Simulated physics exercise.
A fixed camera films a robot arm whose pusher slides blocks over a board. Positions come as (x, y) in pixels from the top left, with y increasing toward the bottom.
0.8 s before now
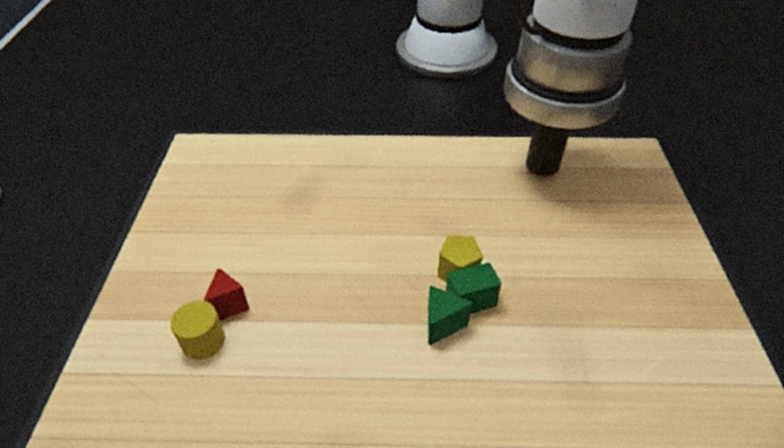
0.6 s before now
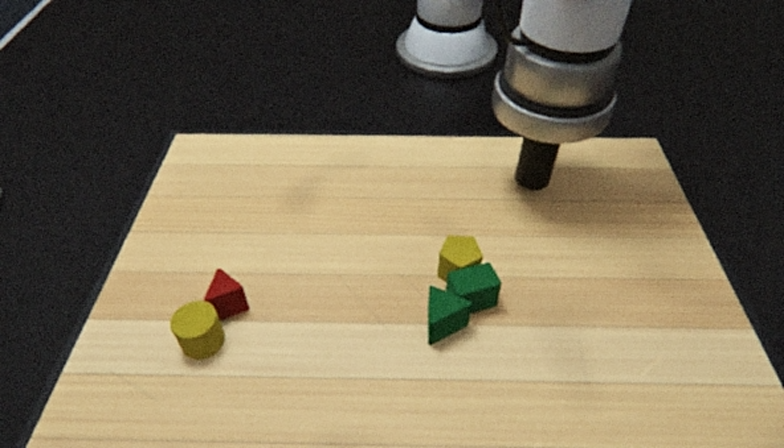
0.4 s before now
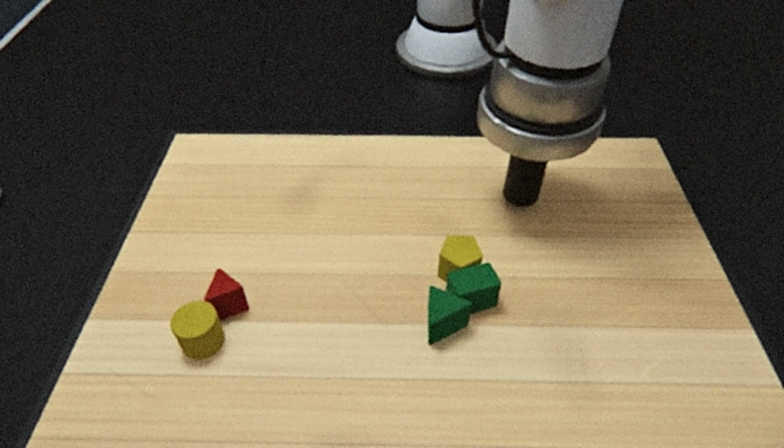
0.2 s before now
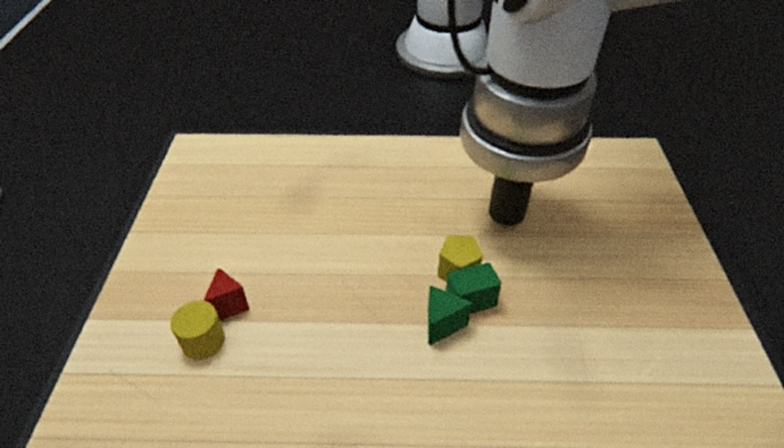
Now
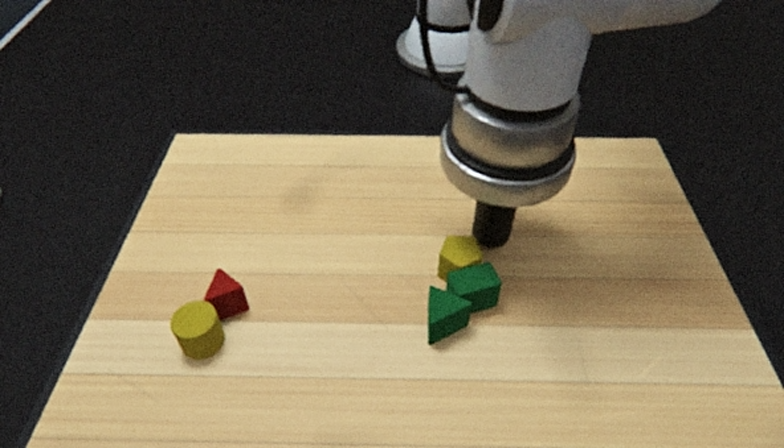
Robotic arm with a black tip moving forward and left across a wooden board toward unmoving yellow and green blocks.
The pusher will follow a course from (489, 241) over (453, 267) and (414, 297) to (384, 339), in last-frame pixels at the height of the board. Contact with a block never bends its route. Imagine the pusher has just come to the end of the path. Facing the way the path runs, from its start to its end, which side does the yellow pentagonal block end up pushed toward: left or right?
It shifts to the right.
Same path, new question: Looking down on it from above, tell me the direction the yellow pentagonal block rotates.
From above, it turns clockwise.
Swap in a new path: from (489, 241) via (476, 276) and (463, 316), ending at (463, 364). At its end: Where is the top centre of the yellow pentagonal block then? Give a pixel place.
In the picture, it is at (431, 265).
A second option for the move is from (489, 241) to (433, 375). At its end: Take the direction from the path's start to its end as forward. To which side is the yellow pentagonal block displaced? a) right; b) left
a - right.
What follows on the original path. One third of the way, pusher (453, 261); yellow pentagonal block (428, 269); green rectangular block (475, 281), turned 15° anticlockwise.
Two thirds of the way, pusher (414, 291); green triangle (444, 310), turned 15° anticlockwise; yellow pentagonal block (381, 299), turned 20° clockwise; green rectangular block (475, 281), turned 15° anticlockwise.
At the end, pusher (384, 333); green triangle (444, 310), turned 15° anticlockwise; yellow pentagonal block (339, 325), turned 80° clockwise; green rectangular block (475, 281), turned 15° anticlockwise.
